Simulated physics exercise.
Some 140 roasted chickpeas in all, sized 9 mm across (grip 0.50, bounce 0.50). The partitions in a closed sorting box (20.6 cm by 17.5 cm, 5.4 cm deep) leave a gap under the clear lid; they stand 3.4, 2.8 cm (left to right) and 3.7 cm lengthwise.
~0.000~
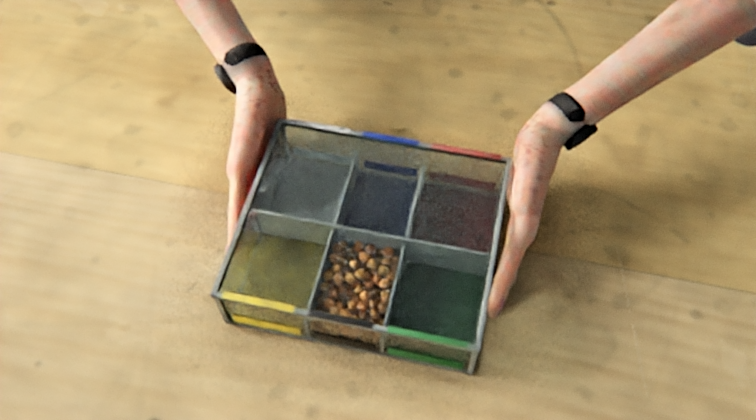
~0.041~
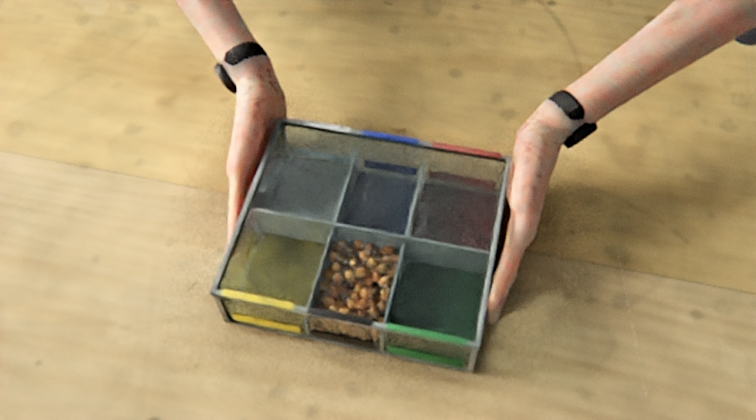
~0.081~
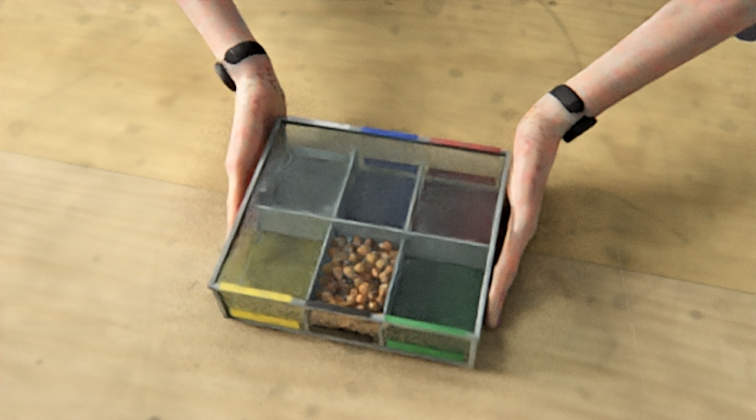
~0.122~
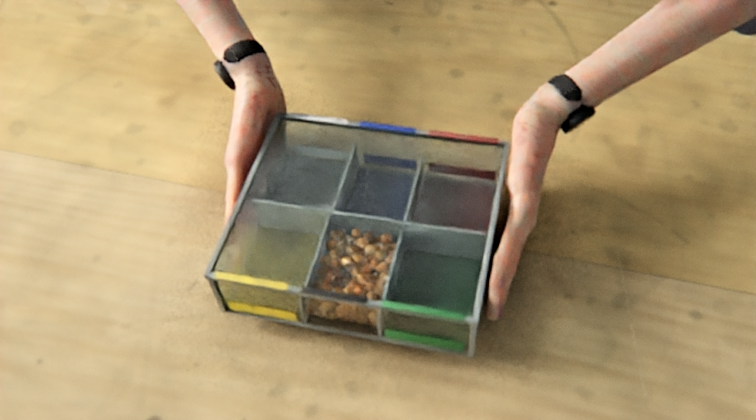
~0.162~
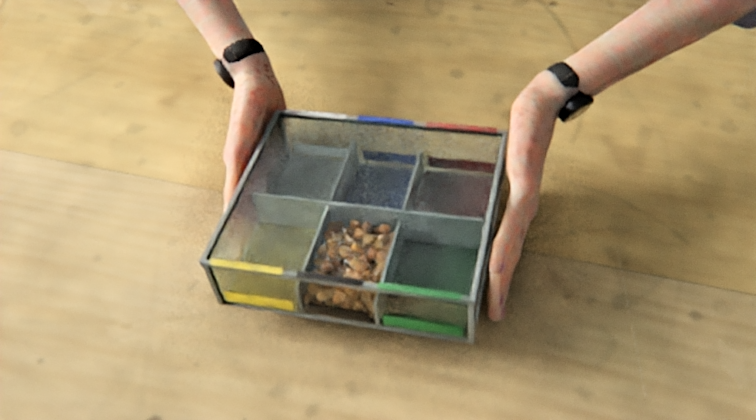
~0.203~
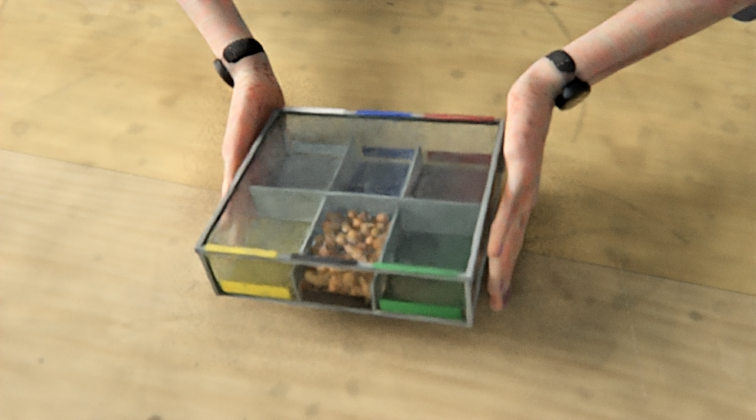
In the video, two hands with dark wristbands hold a clear-lidded, six-compartment box on a wooden surface and gradually tilt it, raising its front edge, while small brown pieces shift slightly within the front middle compartment.
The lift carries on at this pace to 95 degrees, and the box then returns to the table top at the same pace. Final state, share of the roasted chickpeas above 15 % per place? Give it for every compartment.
Red: Holds a share within the limit; blue: Holds a share within the limit; green: Holds a share within the limit; yellow: Holds a share within the limit; white: Holds a share past the limit; black: Holds a share past the limit.
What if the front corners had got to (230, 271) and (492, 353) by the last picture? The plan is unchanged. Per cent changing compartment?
Roughly 75 per cent.
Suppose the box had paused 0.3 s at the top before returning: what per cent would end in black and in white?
Result - black: 50 %; white: 45 %.
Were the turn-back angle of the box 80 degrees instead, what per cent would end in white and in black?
In per cent, white comes to 15 and black to 80.
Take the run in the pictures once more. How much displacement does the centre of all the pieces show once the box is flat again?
Roughly 7.0 cm.
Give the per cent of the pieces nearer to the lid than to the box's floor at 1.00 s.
I'd put it at some 60 percent.
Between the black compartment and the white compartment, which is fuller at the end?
The black compartment ends up with more.
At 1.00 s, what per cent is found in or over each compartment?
You'd find red at 0, blue at 0, green at 0, yellow at 5, white at 20 and black at 75 per cent.
After 1.00 s, tilt 95 degrees; yellow 5 %, white 20 %, black 75 %.
After 1.52 s, tilt 42 degrees; blue 5 %, yellow 5 %, white 40 %, black 55 %.
After 2.11 s, tilt 0 degrees; blue 5 %, yellow 5 %, white 40 %, black 55 %.
At rest (2.6 s), red 0 %, blue 5 %, green 0 %, yellow 5 %, white 40 %, black 55 %.
